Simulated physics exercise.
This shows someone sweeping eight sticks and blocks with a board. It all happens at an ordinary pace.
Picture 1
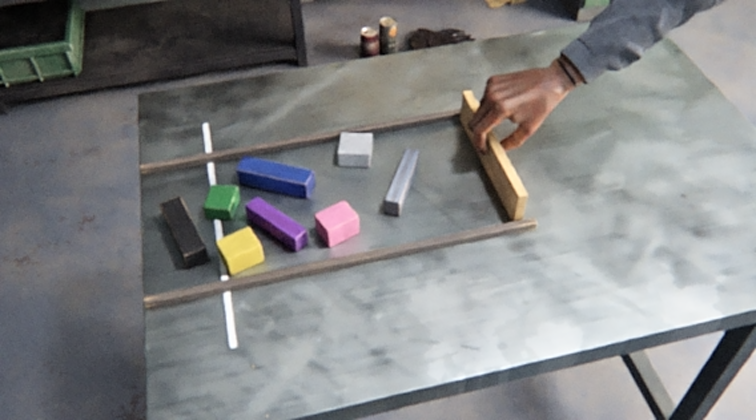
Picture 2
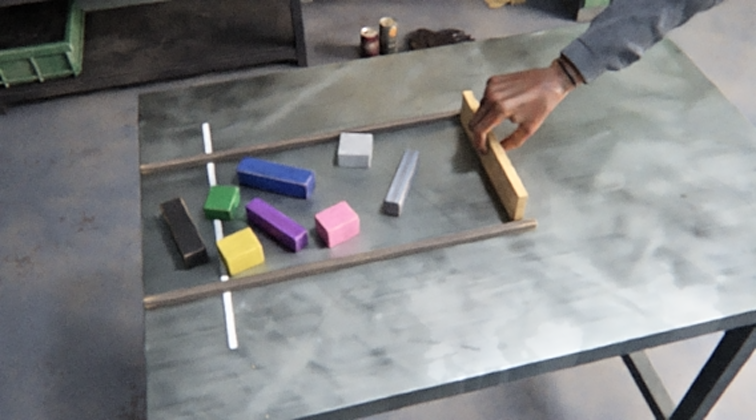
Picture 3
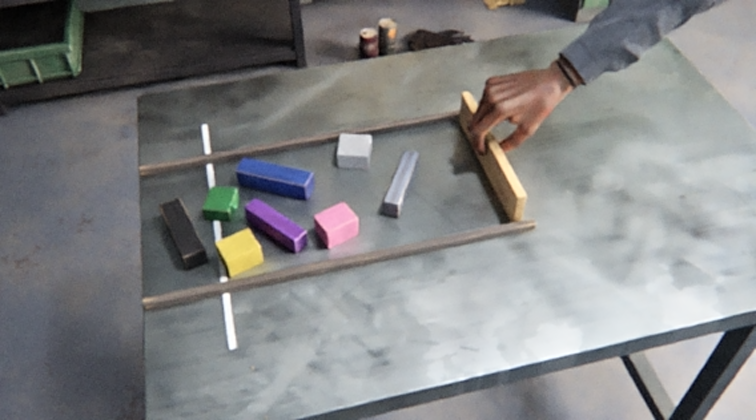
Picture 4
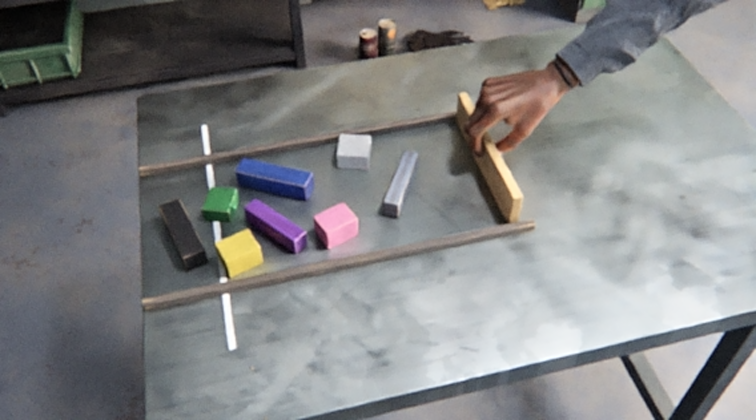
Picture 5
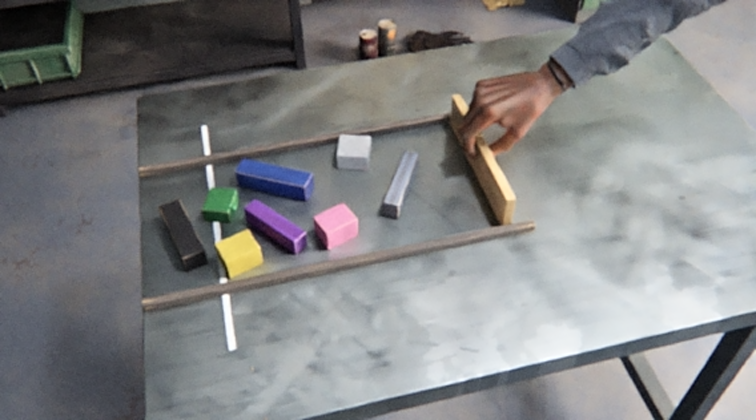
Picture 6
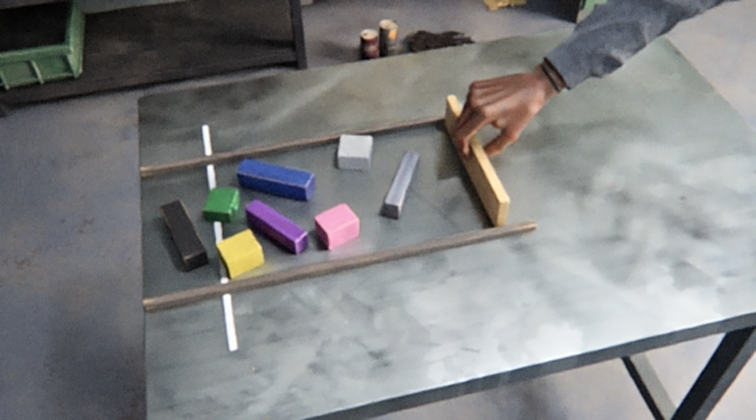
On a dark tabletop between two rails, a hand slides a wooden board slightly left towards coloured blocks and sticks lying still.
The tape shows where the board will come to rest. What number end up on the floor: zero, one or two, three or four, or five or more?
The number that fall off is one or two.
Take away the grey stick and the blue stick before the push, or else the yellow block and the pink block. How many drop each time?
1 in the first case, 0 in the second.
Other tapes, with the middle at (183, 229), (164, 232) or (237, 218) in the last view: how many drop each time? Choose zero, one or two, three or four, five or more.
The falls would be three to four; more than four; not one.
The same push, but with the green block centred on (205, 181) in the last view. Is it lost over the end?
Then it stays on.
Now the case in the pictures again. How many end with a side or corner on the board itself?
3 of them.
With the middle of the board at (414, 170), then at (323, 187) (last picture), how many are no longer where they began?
First 1, then 5.
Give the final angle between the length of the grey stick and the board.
Some 0 degrees.
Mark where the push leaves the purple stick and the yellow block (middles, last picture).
The purple stick at (183, 259), the yellow block at (155, 277).
Soon after, none off yet; black bar at rest near (184, 234); green block at rest near (222, 205); yellow block at rest near (240, 254).
Then, none off yet; black bar moving near (179, 235); green block at rest near (220, 205); yellow block moved about its own width near (217, 259).
At rest, the number that fall off is one or two; fallen, black bar.
